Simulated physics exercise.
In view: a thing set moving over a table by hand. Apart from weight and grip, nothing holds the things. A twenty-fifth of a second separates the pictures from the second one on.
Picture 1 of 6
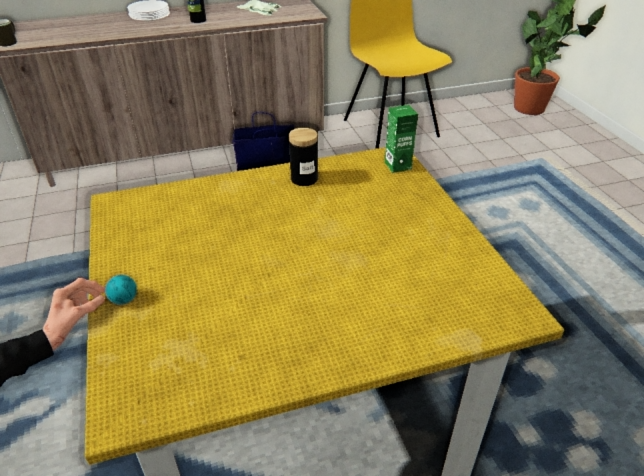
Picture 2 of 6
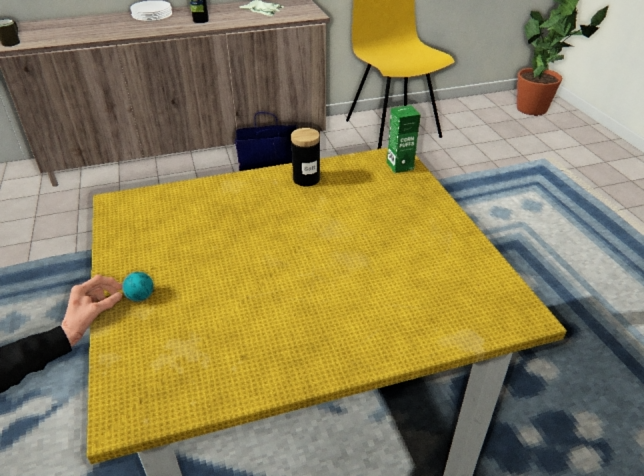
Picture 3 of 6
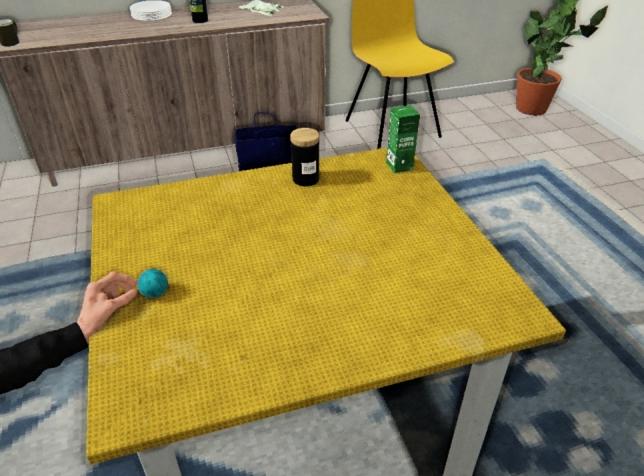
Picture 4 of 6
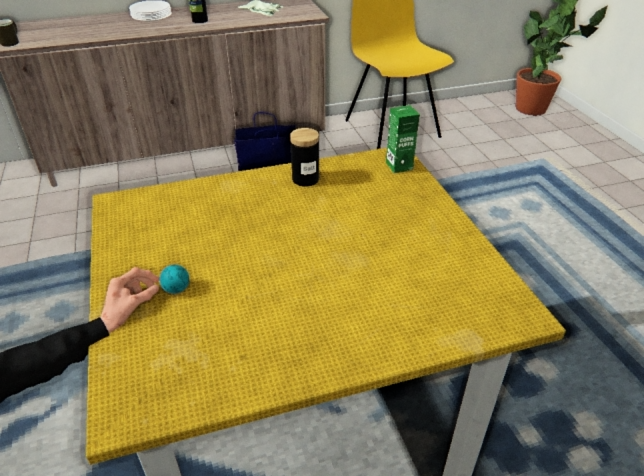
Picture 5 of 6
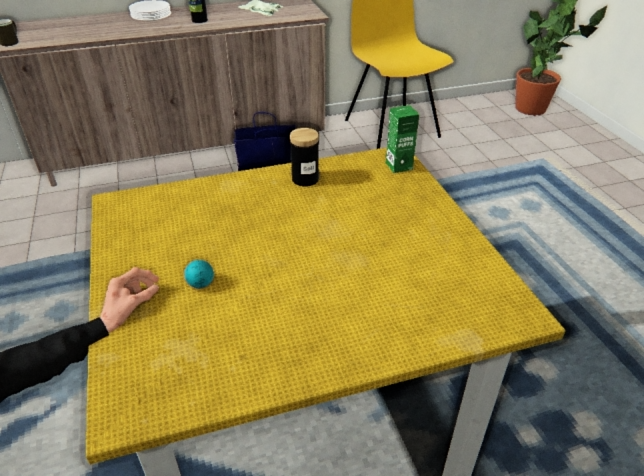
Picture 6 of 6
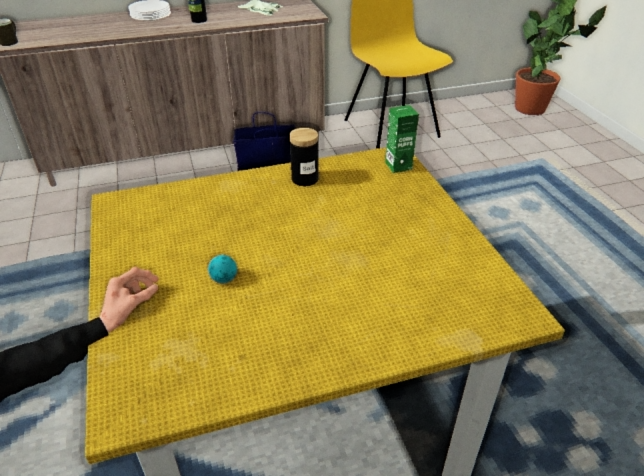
A hand reached in from the left and pushed a turquoise ball across a yellow table, then let go and stayed back while the ball rolled on to the right, with a jar and green carton behind.
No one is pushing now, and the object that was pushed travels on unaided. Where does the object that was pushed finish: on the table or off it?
Off it.
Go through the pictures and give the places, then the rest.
The first picture shows under the hand; turquoise ball (121, 290).
The second picture shows under the hand; turquoise ball (138, 287).
The third picture shows under the hand; turquoise ball (153, 284).
The fourth picture shows turquoise ball (175, 279).
The fifth picture shows turquoise ball (199, 274) displaced about its own width.
The sixth picture shows turquoise ball (223, 269) displaced well along.
Then, 0.30 s past the last view, turquoise ball displaced well along near (381, 237).
Then, 0.60 s past the last view, turquoise ball now off the table.
Then, 0.90 s past the last view, things are still on the move.
Finally, off the table, turquoise ball.
